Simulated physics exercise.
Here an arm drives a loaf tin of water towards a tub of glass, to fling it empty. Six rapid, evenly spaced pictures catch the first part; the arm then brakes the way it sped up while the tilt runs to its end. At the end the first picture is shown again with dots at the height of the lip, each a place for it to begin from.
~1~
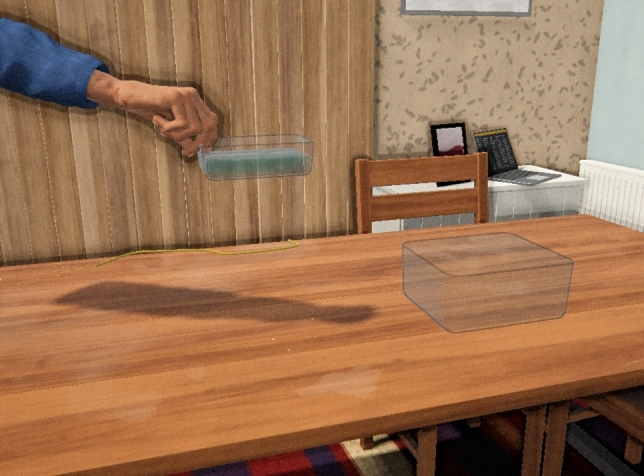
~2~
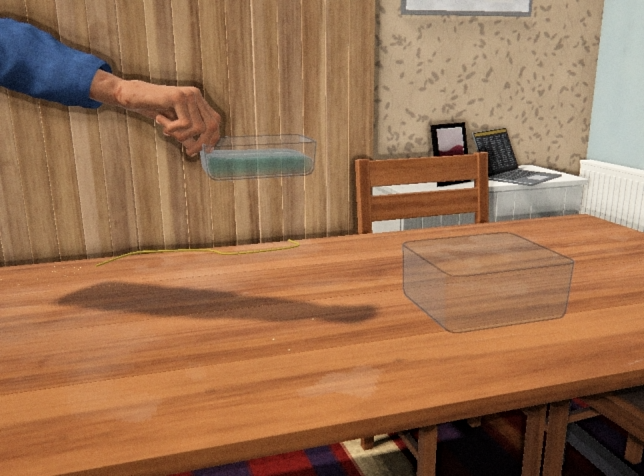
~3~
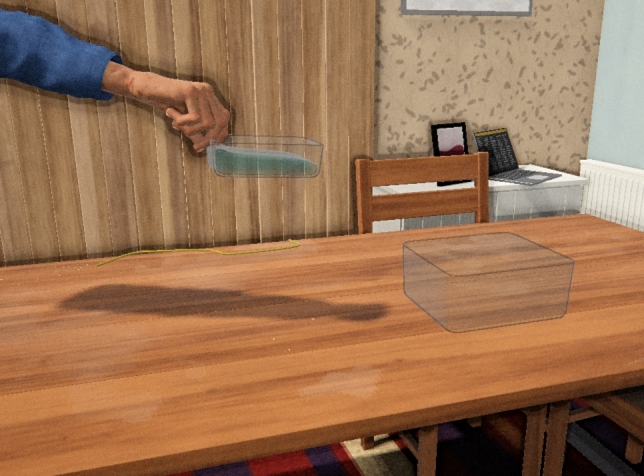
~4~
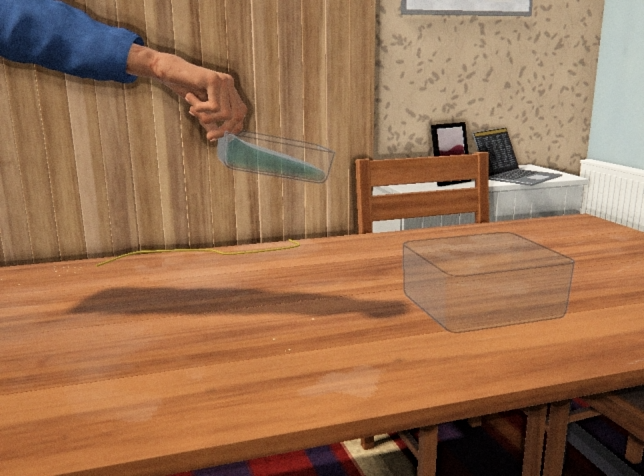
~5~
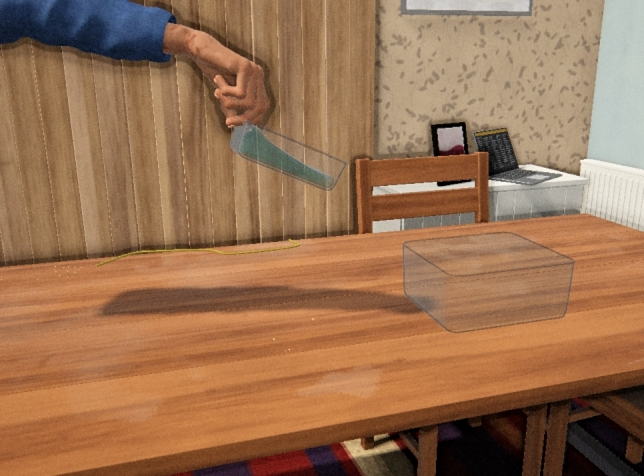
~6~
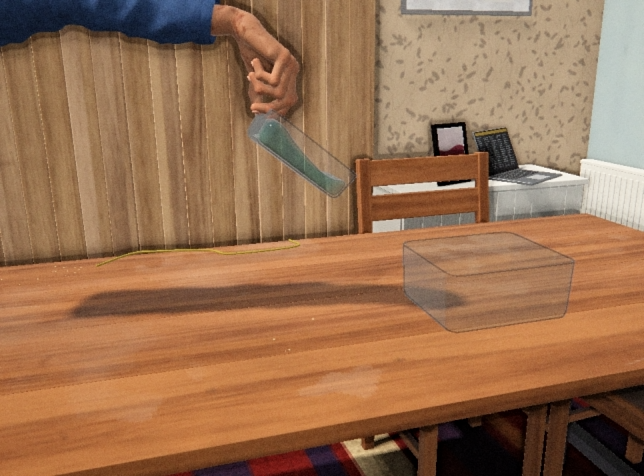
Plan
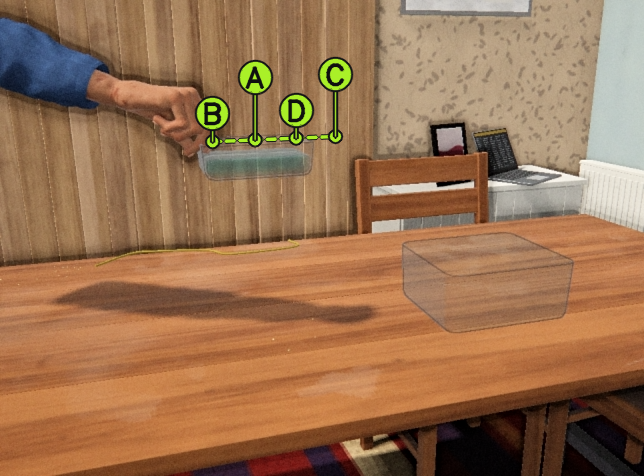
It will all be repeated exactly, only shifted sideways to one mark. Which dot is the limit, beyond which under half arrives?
Choose C.
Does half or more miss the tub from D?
Yes.
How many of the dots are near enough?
One of them.
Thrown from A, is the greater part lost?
Yes.
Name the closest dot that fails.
Here it is dot D.
In lime, A at (255, 139); B at (212, 141); C at (335, 136); D at (296, 138).
With A, about 2 % lands in the tub, 95 % falls short and 3 % goes beside or beyond.
With B, about 0 % lands in the tub, 100 % falls short.
With C, about 64 % lands in the tub, 28 % falls short and 8 % goes beside or beyond.
With D, about 32 % lands in the tub, 64 % falls short and 5 % goes beside or beyond.
